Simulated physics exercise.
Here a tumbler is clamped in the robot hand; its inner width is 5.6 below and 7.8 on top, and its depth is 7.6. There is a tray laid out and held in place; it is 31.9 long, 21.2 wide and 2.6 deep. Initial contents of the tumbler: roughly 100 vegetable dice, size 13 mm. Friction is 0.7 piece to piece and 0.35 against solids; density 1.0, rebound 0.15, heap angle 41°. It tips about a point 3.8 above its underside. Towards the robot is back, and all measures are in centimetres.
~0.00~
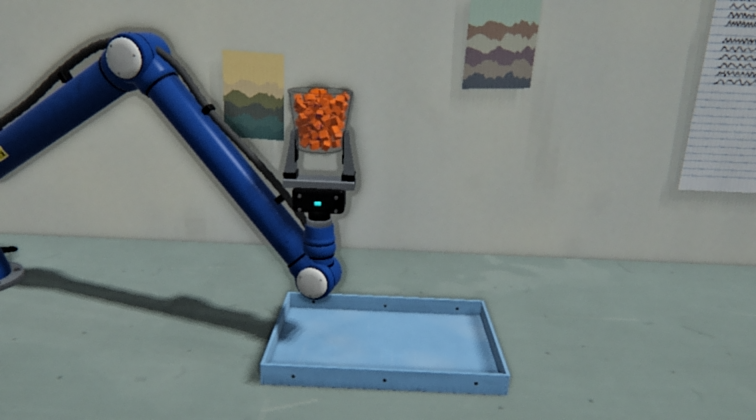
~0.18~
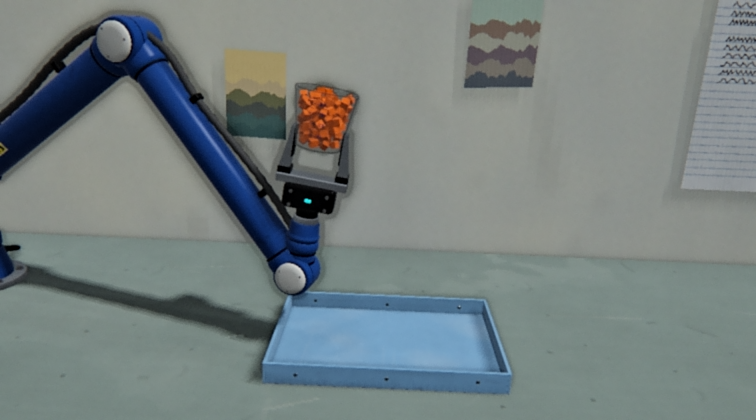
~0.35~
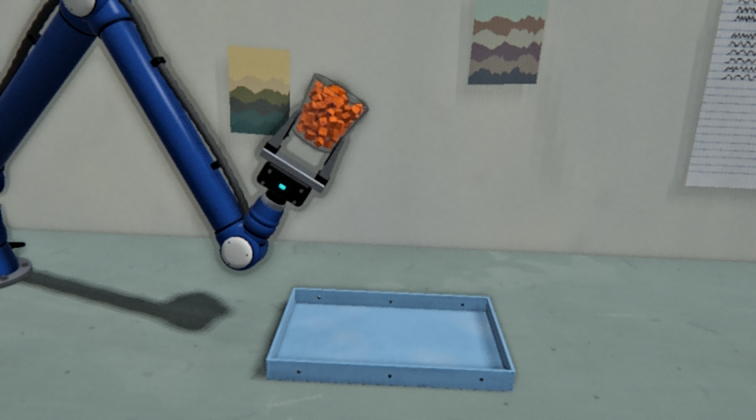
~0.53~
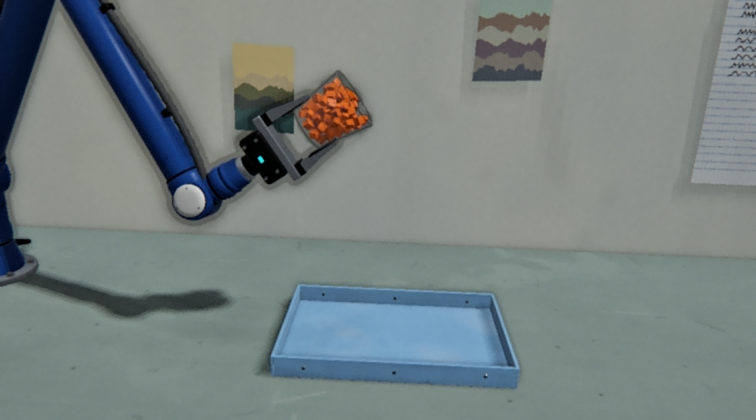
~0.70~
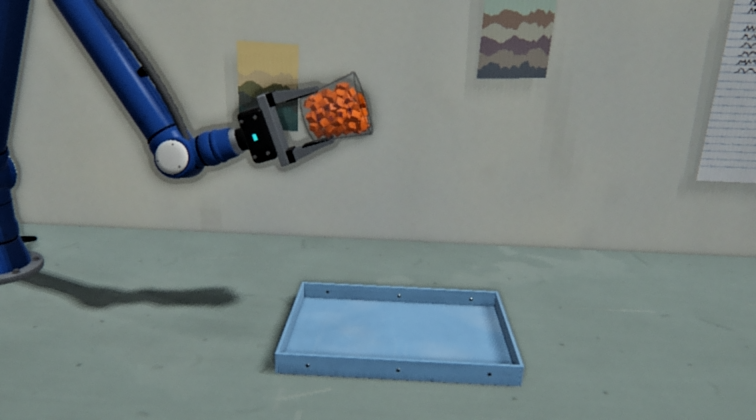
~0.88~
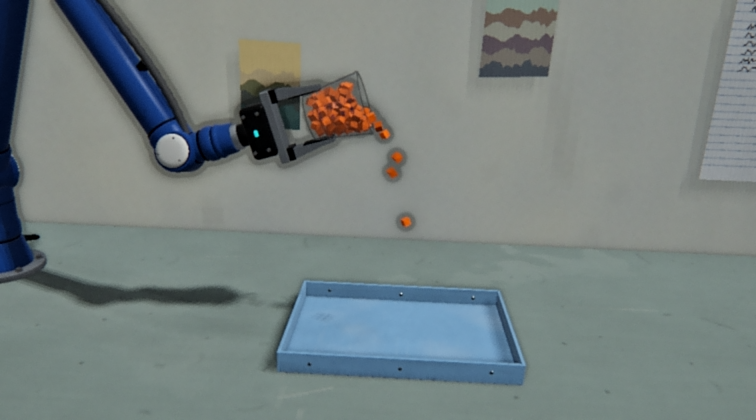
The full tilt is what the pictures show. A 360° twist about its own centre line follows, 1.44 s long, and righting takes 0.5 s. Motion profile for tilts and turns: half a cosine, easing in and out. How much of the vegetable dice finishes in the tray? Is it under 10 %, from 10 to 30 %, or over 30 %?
From 10 to 30 %.
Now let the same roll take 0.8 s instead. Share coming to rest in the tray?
Expected share: Some 10 %.
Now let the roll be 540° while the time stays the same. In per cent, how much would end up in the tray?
Then about 25 per cent.
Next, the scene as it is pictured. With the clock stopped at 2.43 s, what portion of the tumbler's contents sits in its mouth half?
Mouth-half share: Approx. 45 in a hundred.
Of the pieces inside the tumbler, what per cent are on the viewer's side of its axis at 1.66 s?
Some 45 percent of the contents is nearer the viewer than the centre line.
By 1.66 s, tipped 73°, highest piece 36 above the table; 87 in the tumbler, 7 in the tray, 2 in flight or on a rim.
By 2.43 s, tipped 64°, highest piece 36 above the table; 77 in the tumbler, 19 in the tray.
By 3.02 s, upright, highest piece 37 above the table; 77 in the tumbler, 19 in the tray.
By 3.72 s, upright, highest piece 37 above the table; 77 in the tumbler, 19 in the tray.
Final count, 77 in the tumbler, 19 in the tray. That is 20 % in the tray.
